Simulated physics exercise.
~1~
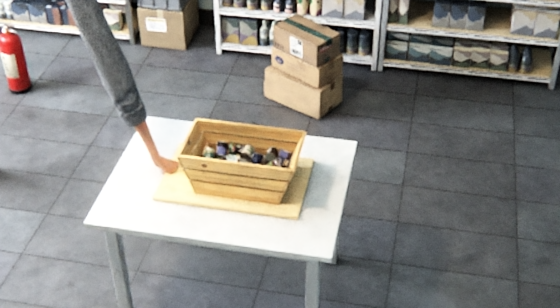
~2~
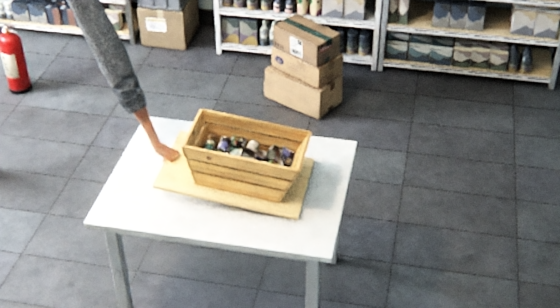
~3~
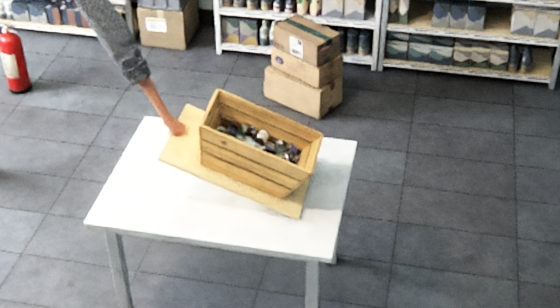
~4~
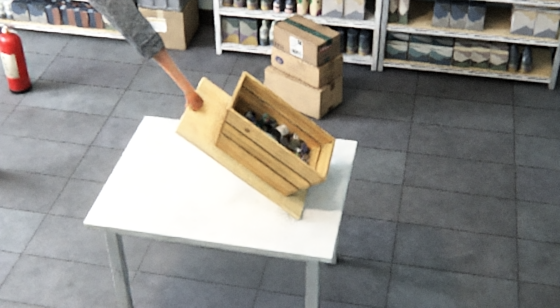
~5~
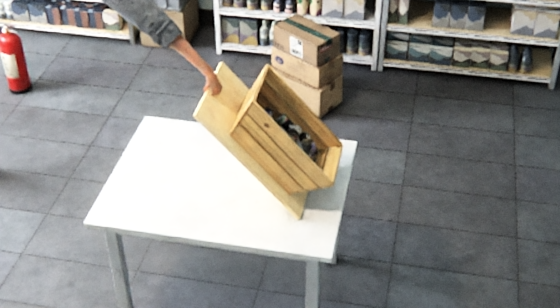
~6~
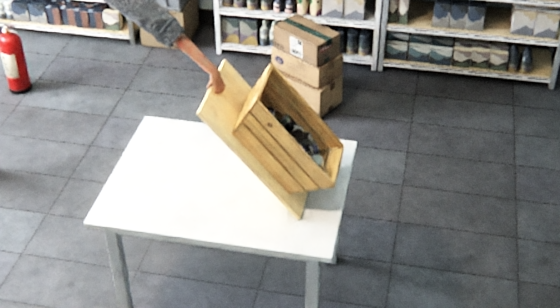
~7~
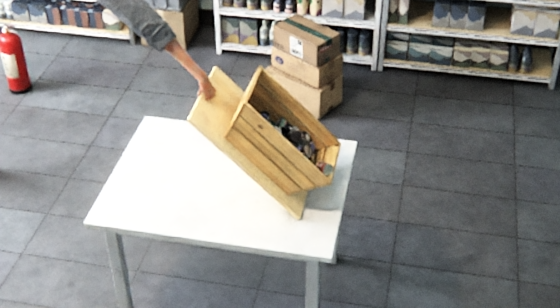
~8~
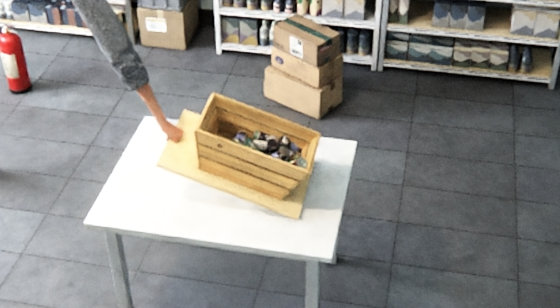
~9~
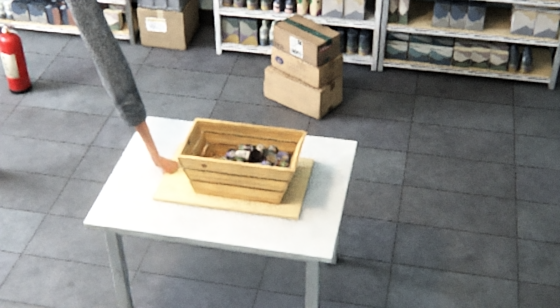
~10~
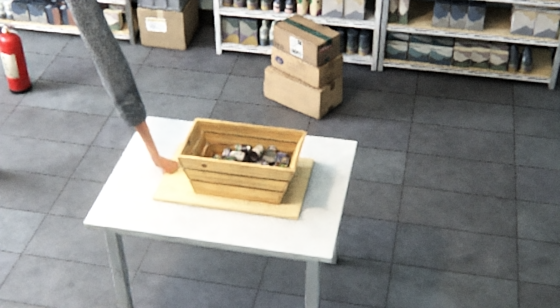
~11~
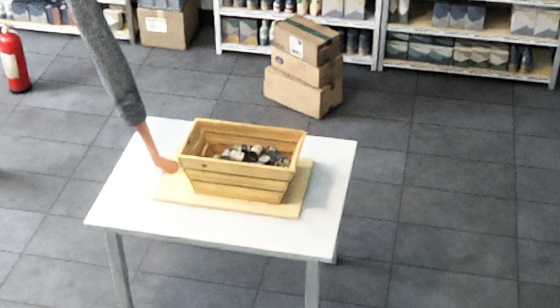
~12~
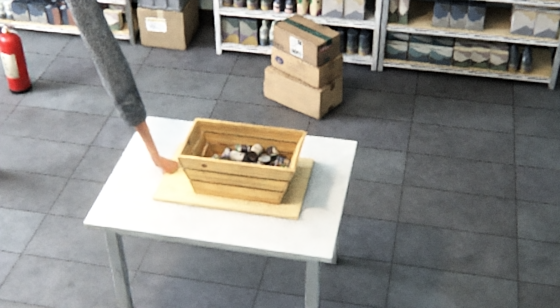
To begin with, a wooden basket of small tins sits level on a plywood board on a white table, with a hand at the board's left edge. The hand lifts that edge smoothly, and the board and basket tip over together to the right. They rise until they lean steeply, the basket staying fixed to the board, and pause briefly near the steepest point. The hand then lowers the board back down until it lies flat on the table. At the end the basket rests level again, the tins still inside and none spilled on the tabletop.
